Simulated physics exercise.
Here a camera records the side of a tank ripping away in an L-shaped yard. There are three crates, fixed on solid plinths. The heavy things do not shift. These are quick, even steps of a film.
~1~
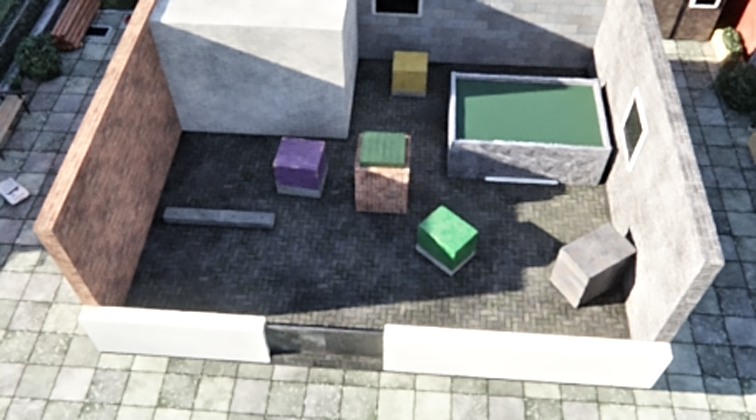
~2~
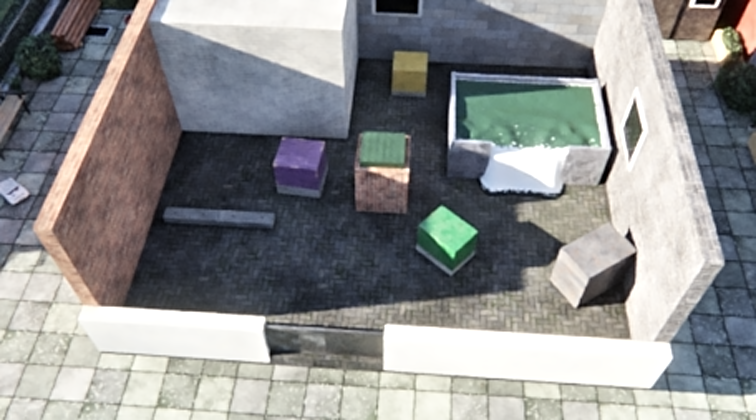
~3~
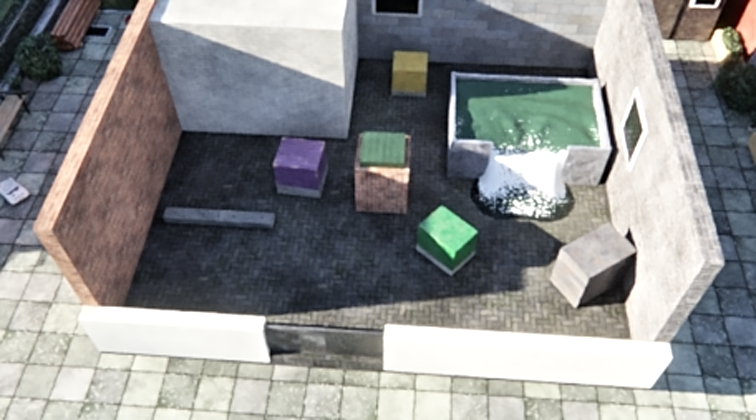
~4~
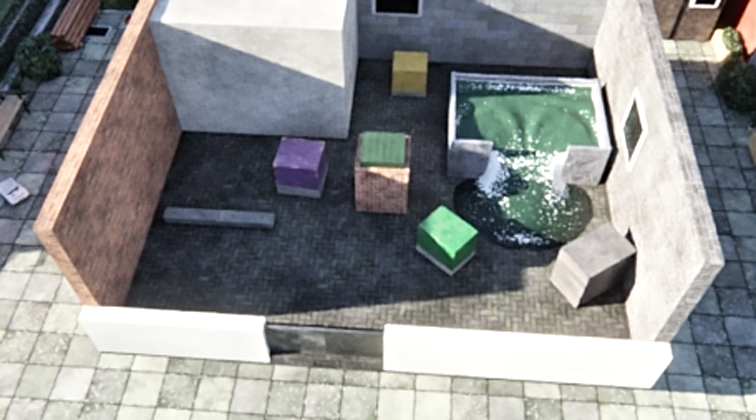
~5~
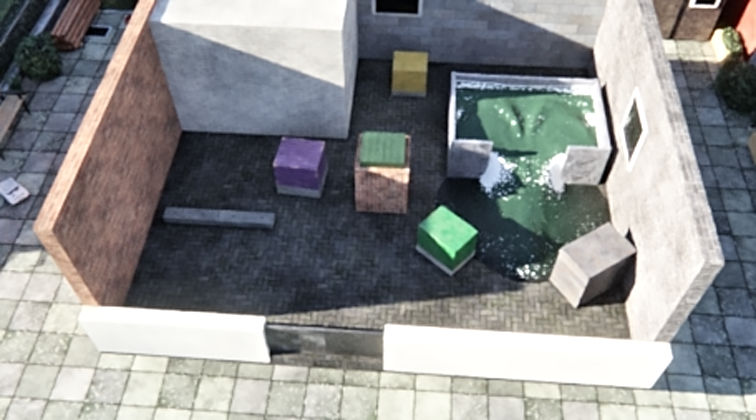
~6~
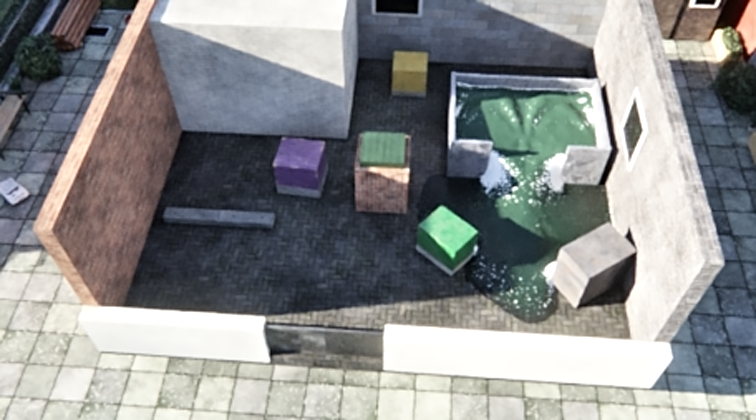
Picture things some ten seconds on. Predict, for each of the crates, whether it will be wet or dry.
In order: I expect the purple crate to stay untouched. I expect the green crate to be touched by the water. I expect the yellow crate to stay untouched.
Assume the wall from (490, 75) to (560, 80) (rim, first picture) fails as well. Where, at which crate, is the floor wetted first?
It's the one in yellow.
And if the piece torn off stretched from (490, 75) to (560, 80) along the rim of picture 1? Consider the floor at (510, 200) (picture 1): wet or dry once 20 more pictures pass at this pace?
Looking at that point, I'd call it parched.
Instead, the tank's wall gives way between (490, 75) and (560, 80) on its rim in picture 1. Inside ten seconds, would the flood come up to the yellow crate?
The yellow crate is reached.
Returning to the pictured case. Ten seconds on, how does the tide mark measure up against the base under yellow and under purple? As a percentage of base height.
The first comes to 50 per cent and the second to 60 per cent.
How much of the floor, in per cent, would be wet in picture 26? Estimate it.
About 65 in a hundred.
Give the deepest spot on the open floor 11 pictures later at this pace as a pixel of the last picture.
Somewhere around pixel (492, 356).
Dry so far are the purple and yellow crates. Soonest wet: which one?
The purple crate comes first.
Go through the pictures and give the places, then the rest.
The first picture shows still water in the tank at (527, 113).
In the second picture, the front is at (484, 188), out from the gap at (525, 166).
In the third picture, the front is at (488, 211), out from the gap at (524, 168).
In the fourth picture, the front is at (499, 242), out from the gap at (524, 169).
In the fifth picture, water pours out at (524, 169) and has run to (522, 279).
In the sixth picture, water pours out at (524, 168) and has run to (525, 317).
A moment on, water covers 25 % of the floor; the purple crate not reached, the green crate water round its plinth, the yellow crate not reached.
Next, water covers 35 % of the floor; the purple crate not reached, the green crate water round its plinth, the yellow crate not reached.
Then, water covers 65 % of the floor; the purple crate water round its plinth, the green crate water round its plinth, the yellow crate not reached.
Later, water covers 85 % of the floor; the purple crate water round its plinth, the green crate water round its plinth, the yellow crate water round its plinth.
In the end, water covers 100 % of the floor; the purple crate stayed above the water, the green crate was topped, the yellow crate stayed above the water.
